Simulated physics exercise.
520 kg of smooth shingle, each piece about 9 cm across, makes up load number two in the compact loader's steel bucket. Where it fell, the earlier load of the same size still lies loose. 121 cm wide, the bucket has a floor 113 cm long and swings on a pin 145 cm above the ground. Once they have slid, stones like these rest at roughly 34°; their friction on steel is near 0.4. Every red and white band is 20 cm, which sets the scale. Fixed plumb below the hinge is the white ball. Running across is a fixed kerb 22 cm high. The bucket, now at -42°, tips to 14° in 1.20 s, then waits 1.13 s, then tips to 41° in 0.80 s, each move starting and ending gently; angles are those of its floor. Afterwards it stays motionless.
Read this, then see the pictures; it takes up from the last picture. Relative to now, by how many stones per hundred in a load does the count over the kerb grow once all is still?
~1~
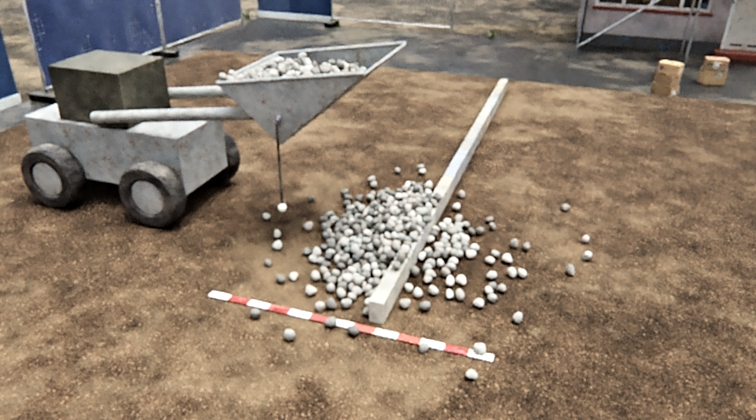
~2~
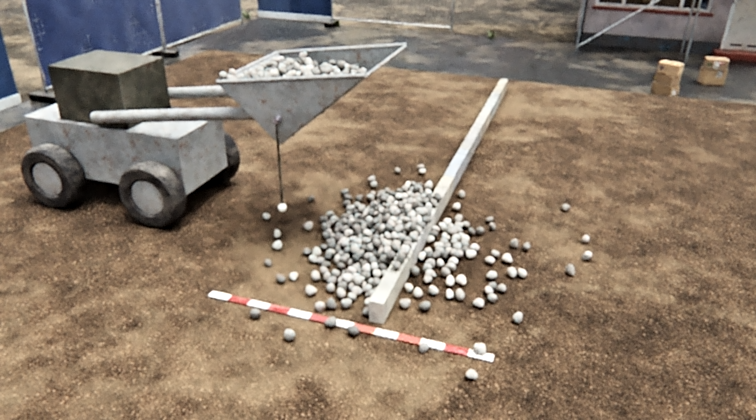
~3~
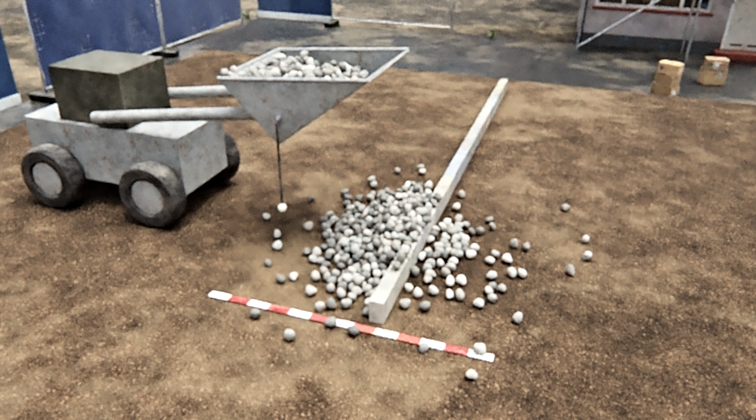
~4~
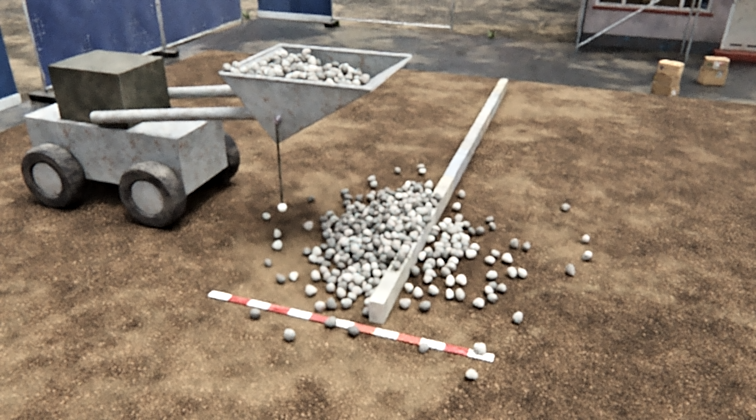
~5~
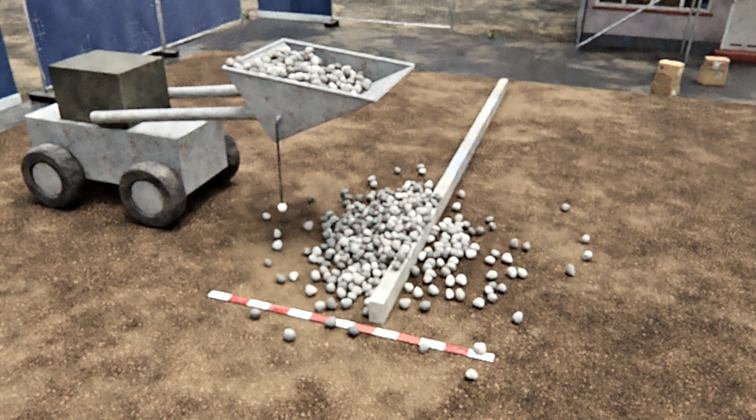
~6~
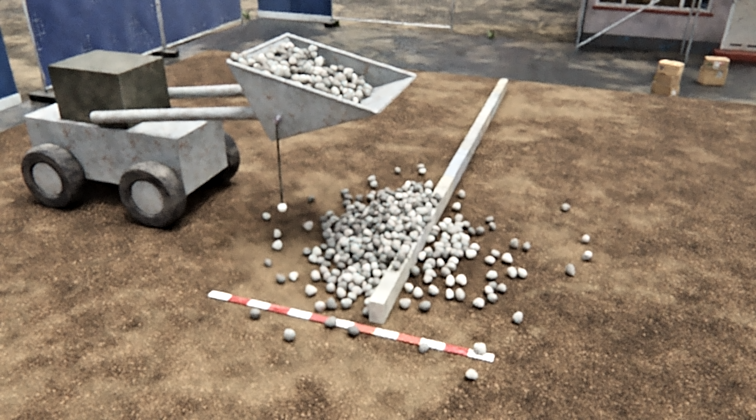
It grows by roughly 53 per hundred.
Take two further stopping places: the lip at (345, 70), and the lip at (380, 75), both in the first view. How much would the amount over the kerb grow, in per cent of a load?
First place: Roughly 30 %; second place: Roughly 75 %.
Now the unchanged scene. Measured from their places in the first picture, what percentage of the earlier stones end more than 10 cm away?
Estimate: 15 %, roughly.
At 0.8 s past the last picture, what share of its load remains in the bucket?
Estimate: 100 % remaining inside, roughly.
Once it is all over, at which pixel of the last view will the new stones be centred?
Middle: Approx. (429, 236) px.
Then, 0.4 s after the last picture the floor is at 5°; in per cent of one load, 100 in the bucket, 86 on this side of the kerb, 14 over the kerb; the foremost stones are at (550, 258).
Then, 0.8 s after the last picture the floor is at 14°; in per cent of one load, 100 in the bucket, 86 on this side of the kerb, 14 over the kerb; the foremost stones are at (550, 258).
Then, 3.1 s after the last picture the floor is at 41°; in per cent of one load, 0 in the bucket, 134 on this side of the kerb, 66 over the kerb; the foremost stones are at (582, 257).
Then, 5.9 s after the last picture the floor is at 41°; in per cent of one load, 0 in the bucket, 133 on this side of the kerb, 67 over the kerb; the foremost stones are at (582, 257). Net gain over the kerb, 53.
